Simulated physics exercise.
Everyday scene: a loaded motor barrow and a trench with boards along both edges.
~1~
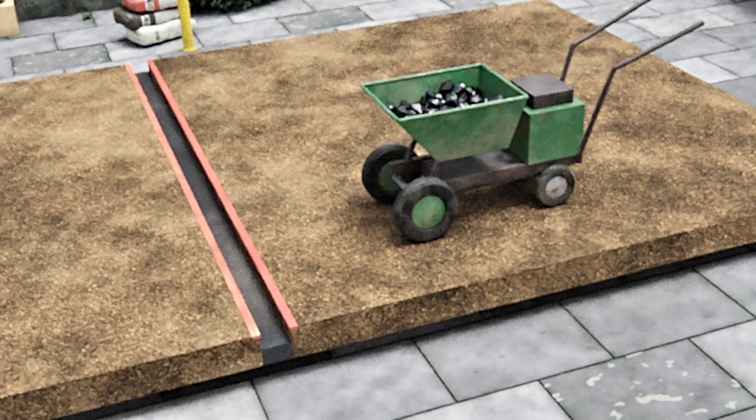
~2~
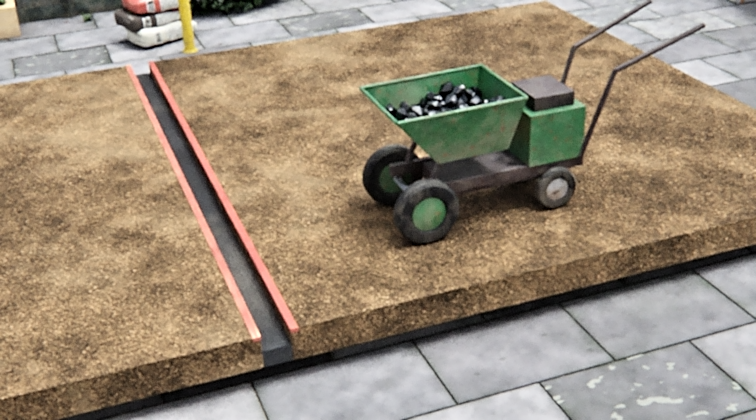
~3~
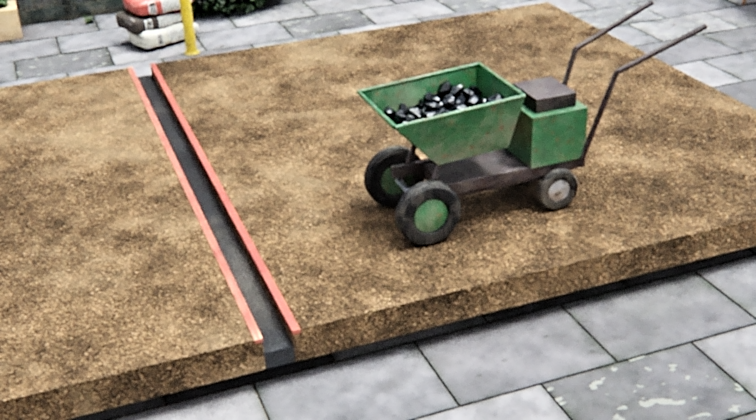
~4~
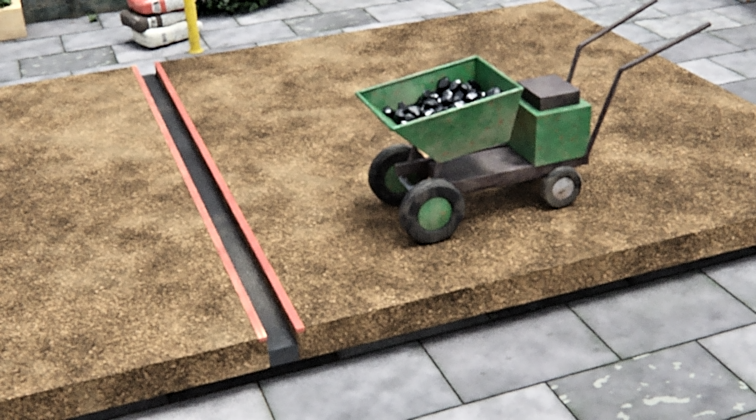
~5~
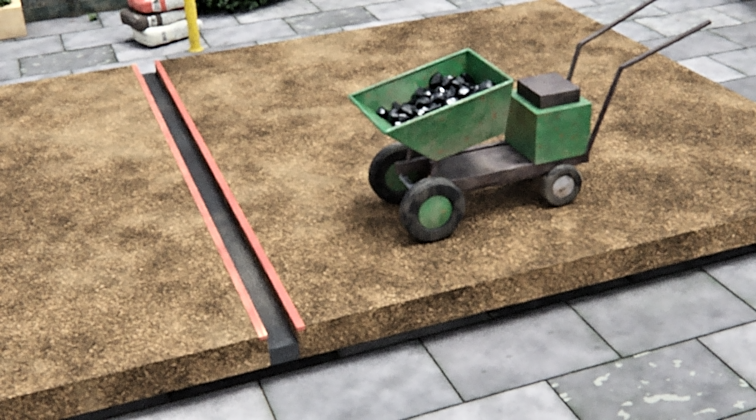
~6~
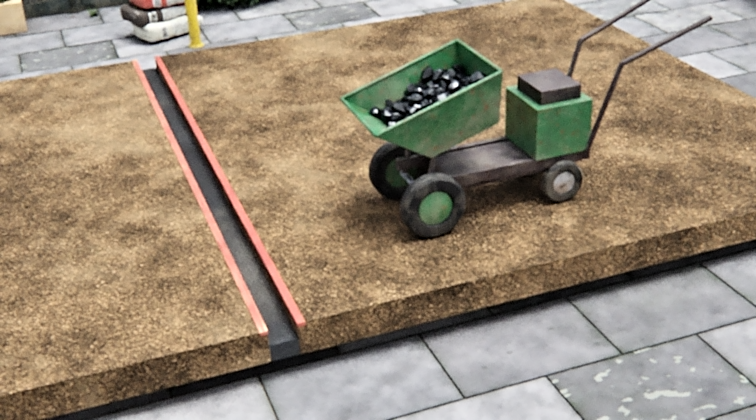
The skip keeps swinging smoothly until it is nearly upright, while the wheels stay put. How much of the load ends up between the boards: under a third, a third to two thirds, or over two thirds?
Under a third.
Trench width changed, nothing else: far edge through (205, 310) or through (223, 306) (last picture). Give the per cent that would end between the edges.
30 and 30 percent.
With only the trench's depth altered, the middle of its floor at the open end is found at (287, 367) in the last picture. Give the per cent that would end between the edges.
Something like 30 %.
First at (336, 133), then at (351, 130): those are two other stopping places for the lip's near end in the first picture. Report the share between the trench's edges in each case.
50 % and 40 %.
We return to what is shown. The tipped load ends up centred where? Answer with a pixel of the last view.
Close to (286, 240) in the last view.
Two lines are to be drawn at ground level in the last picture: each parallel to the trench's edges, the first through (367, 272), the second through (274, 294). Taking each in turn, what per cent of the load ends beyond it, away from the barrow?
The first gives 90 %, the second 20 %.
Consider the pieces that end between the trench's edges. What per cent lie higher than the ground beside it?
Roughly 15 %.
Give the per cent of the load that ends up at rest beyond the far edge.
0 %.
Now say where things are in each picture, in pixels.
The first picture shows lip of the skip (398, 121), level; top of the load (459, 105), lumps of coal; first edge of the trench (277, 295); far edge (241, 303), the trench under half as wide as the skip, and about half as deep as wide.
The second picture shows lip of the skip (398, 124), level; top of the load (459, 106).
The third picture shows lip of the skip (395, 128), tipped barely; top of the load (465, 113).
The fourth picture shows lip of the skip (393, 129), tipped a little; top of the load (463, 109).
The fifth picture shows lip of the skip (385, 133), tipped a little; top of the load (460, 101).
The sixth picture shows lip of the skip (376, 136), tipped clearly; top of the load (457, 83); first edge of the trench (284, 291); far edge (248, 300).
Just after the last frame, skip tipped steeply; every one in the skip.
A moment on, skip tipped steeply; the larger part in the skip; about a tenth short of the trench; just a few falling.
Further on, skip tipped right over; roughly a quarter in the skip; roughly two thirds short of the trench; roughly a quarter in or heaped over the trench; just a few beyond it.
When it is over, skip tipped right over; about a tenth in the skip; roughly two thirds short of the trench; roughly a quarter in or heaped over the trench; just a few beyond it.
